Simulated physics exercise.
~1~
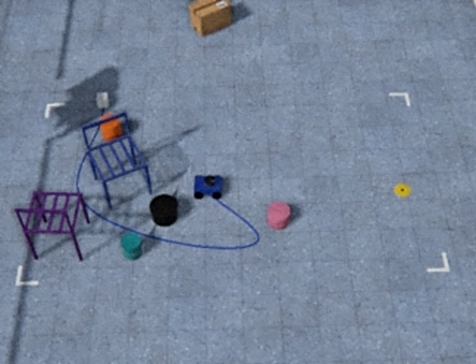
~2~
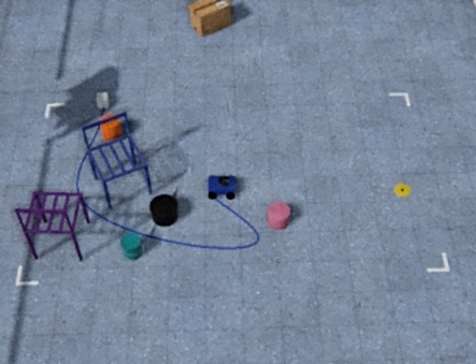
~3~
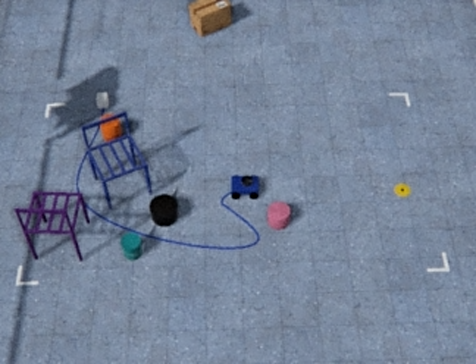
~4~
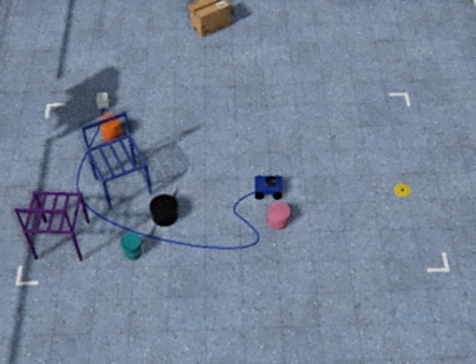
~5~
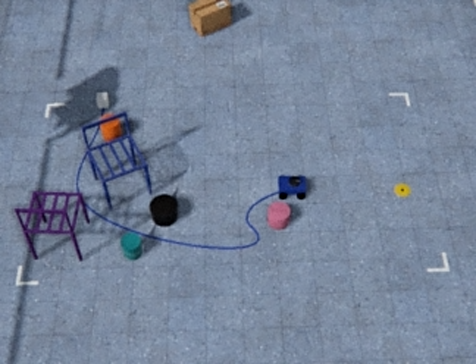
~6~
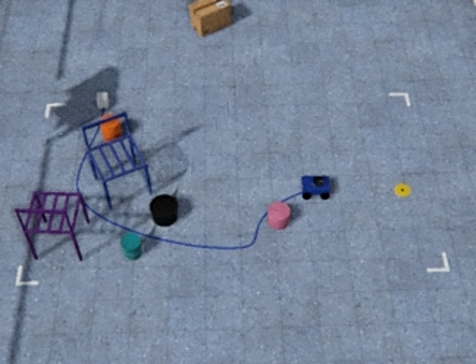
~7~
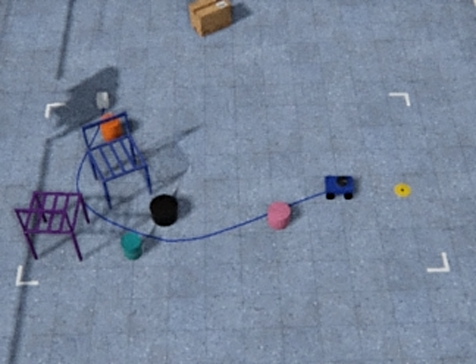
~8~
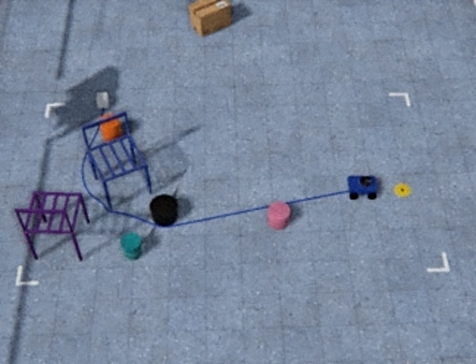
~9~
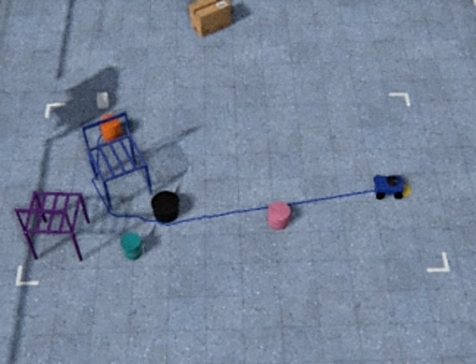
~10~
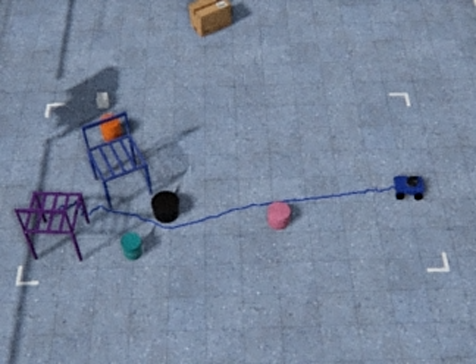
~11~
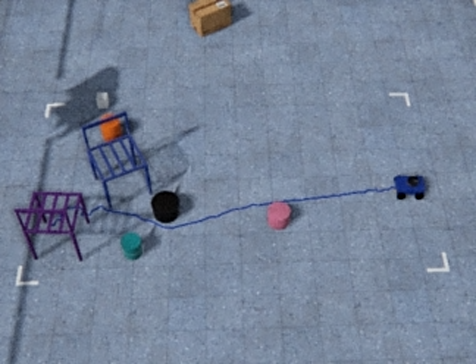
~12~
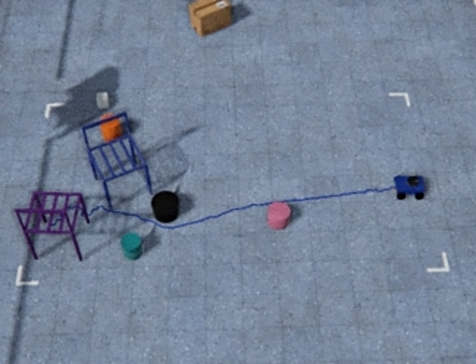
A small blue cart trailing a thin blue lead drives slowly right across a grey tiled hallway floor, seen from high above. A blue chair, an orange tub, a purple chair, a black pot and a teal bucket stand at left, with a pink tub near the middle and a cardboard box at the top. The loose curve of lead straightens behind the cart, drawing in against the black pot and pink tub. As the cart nears the yellow mark, the lead tightens and its plug comes out, the pot barely shifting. The cart stops over the mark, the freed lead trailing wavily behind.
